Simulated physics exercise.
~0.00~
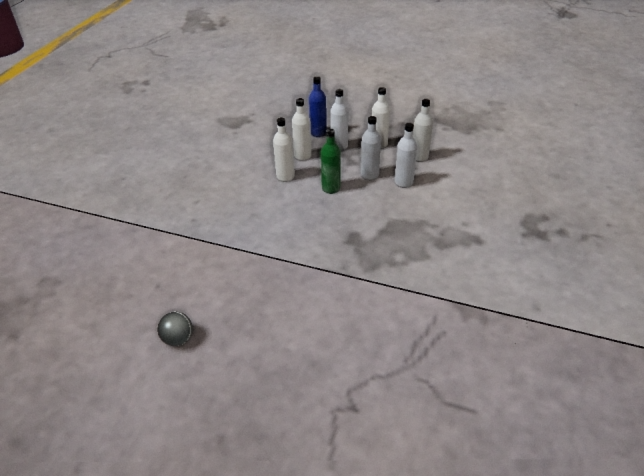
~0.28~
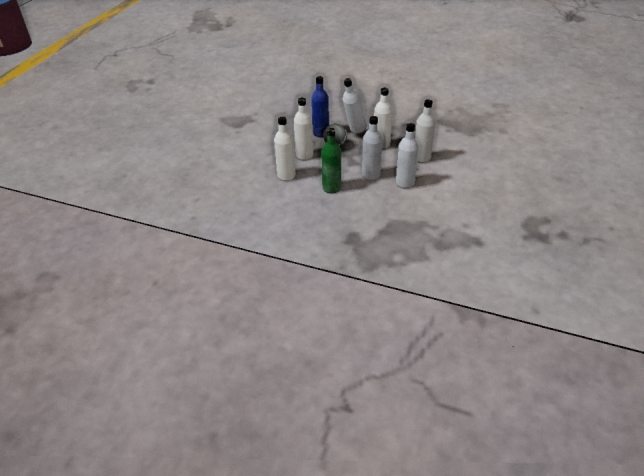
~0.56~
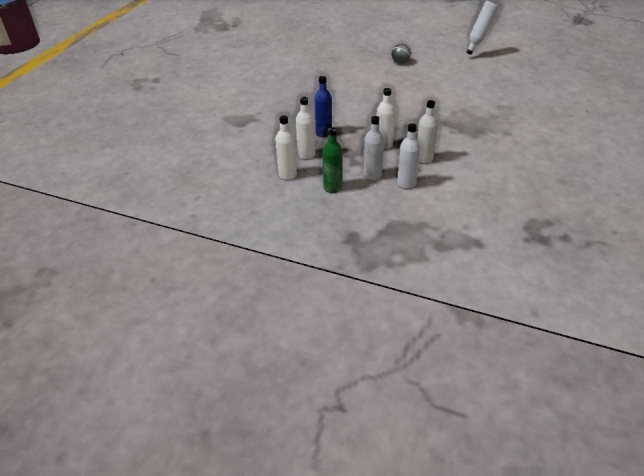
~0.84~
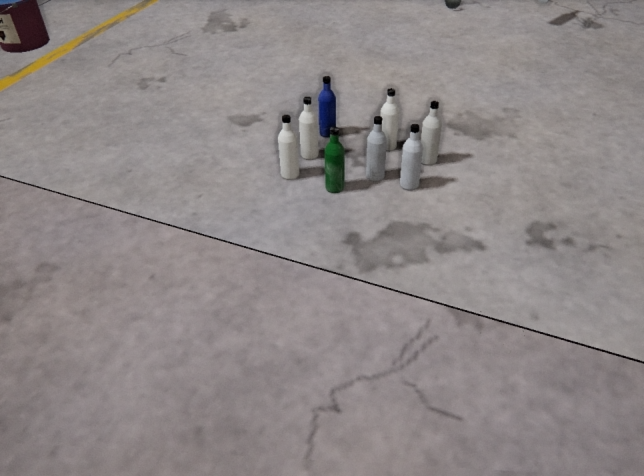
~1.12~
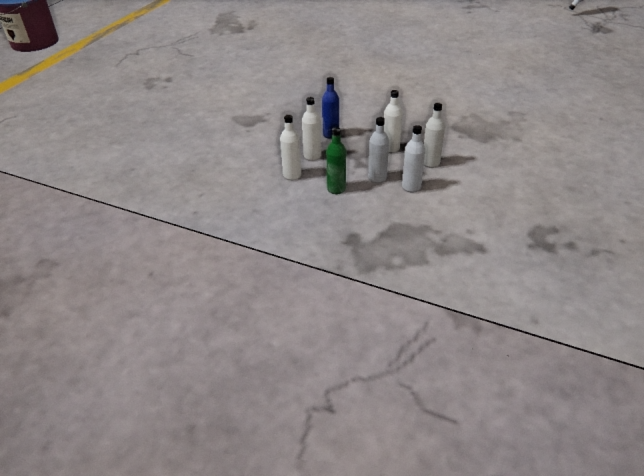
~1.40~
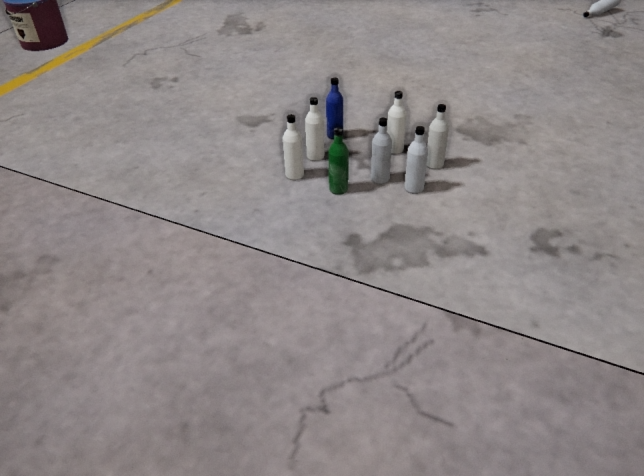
In the video, a steel ball rolls across a concrete floor into a group of nine capped bottles, knocking one pale bottle away toward the upper right. The ball rolls out of view, while the other eight, including the green and blue ones, remain standing.
